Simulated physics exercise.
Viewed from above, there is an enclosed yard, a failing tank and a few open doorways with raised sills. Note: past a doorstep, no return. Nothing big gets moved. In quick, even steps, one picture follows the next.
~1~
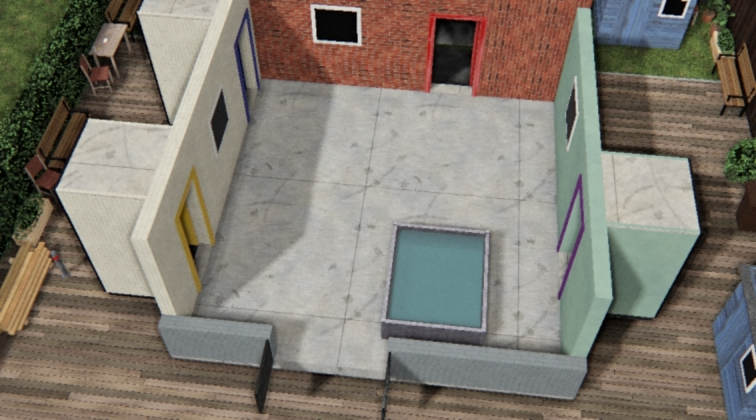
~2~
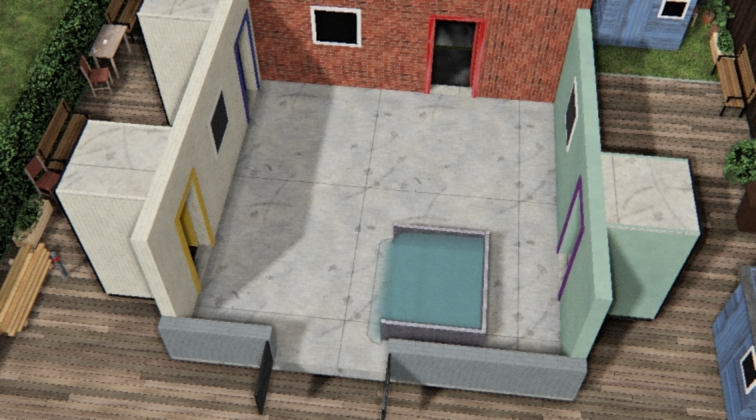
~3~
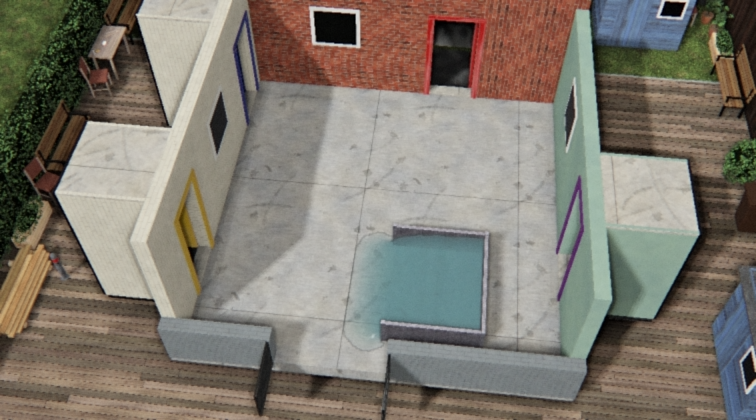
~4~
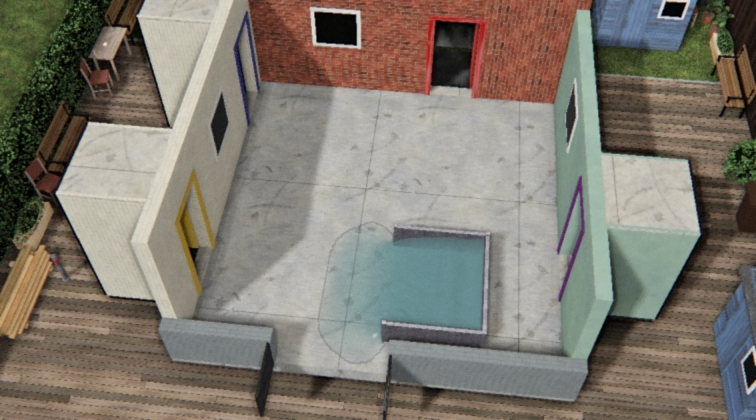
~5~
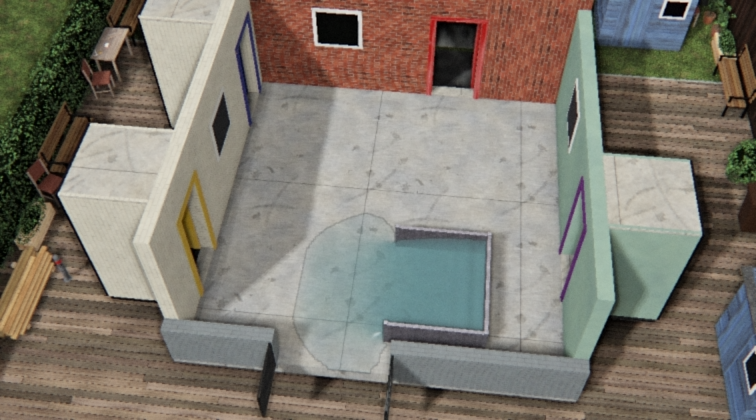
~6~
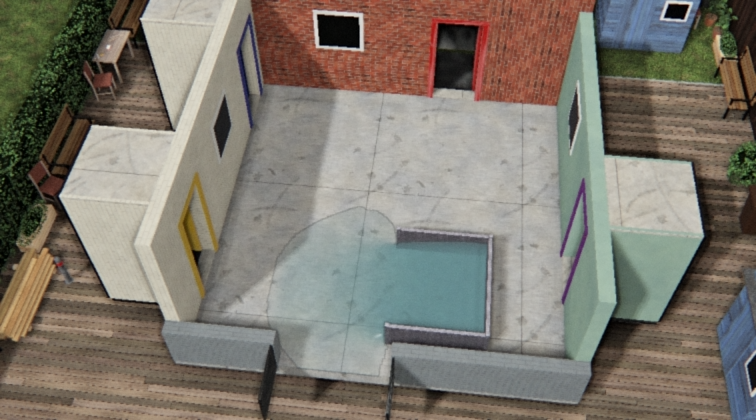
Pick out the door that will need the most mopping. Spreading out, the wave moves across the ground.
I would pick the yellow door.
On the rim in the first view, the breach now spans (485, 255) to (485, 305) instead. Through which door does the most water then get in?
I'd point to the purple one.
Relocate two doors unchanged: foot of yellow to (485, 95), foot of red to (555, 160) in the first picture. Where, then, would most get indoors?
That would be the blue-painted one.
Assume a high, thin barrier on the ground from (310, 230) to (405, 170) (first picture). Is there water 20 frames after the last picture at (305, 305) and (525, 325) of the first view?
Taking the two points in order, the first is swamped and the second is spared.
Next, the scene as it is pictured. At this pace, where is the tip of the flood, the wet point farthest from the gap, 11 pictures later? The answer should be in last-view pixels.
Near (242, 162).
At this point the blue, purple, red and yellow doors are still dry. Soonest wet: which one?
Note: First reached is the door marked yellow.
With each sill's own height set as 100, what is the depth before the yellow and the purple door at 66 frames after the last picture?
The first sits near 60 in a hundred and the second near 0 in a hundred.
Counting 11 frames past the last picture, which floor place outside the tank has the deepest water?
Close to (190, 343).
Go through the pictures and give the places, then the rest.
The tank at (437, 277) is whole and still, in the first frame.
Water pours out at (391, 285) and has run to (376, 339), in the second frame.
Water pours out at (391, 286) and has run to a hidden place, in the third frame.
Water pours out at (391, 287) and has run to a hidden place, in the fourth frame.
The front is at a hidden place, out from the gap at (393, 287), in the fifth frame.
The front is at (273, 317), out from the gap at (394, 289), in the sixth frame.
A moment on, water covers 30 % of the floor; purple door not reached, blue door not reached, yellow door a trickle in, red door not reached.
Next, water covers 35 % of the floor; purple door not reached, blue door not reached, yellow door a lot in, red door not reached.
Then, water covers 40 % of the floor; purple door not reached, blue door wet at the sill, nothing in, yellow door a lot in, red door not reached.
Later, water covers 55 % of the floor; purple door not reached, blue door a trickle in, yellow door a lot in, red door not reached.
In the end, water covers 80 % of the floor; purple door not reached, blue door some in, yellow door a lot in, red door wet at the sill, nothing in; the yellow door has let in the most.
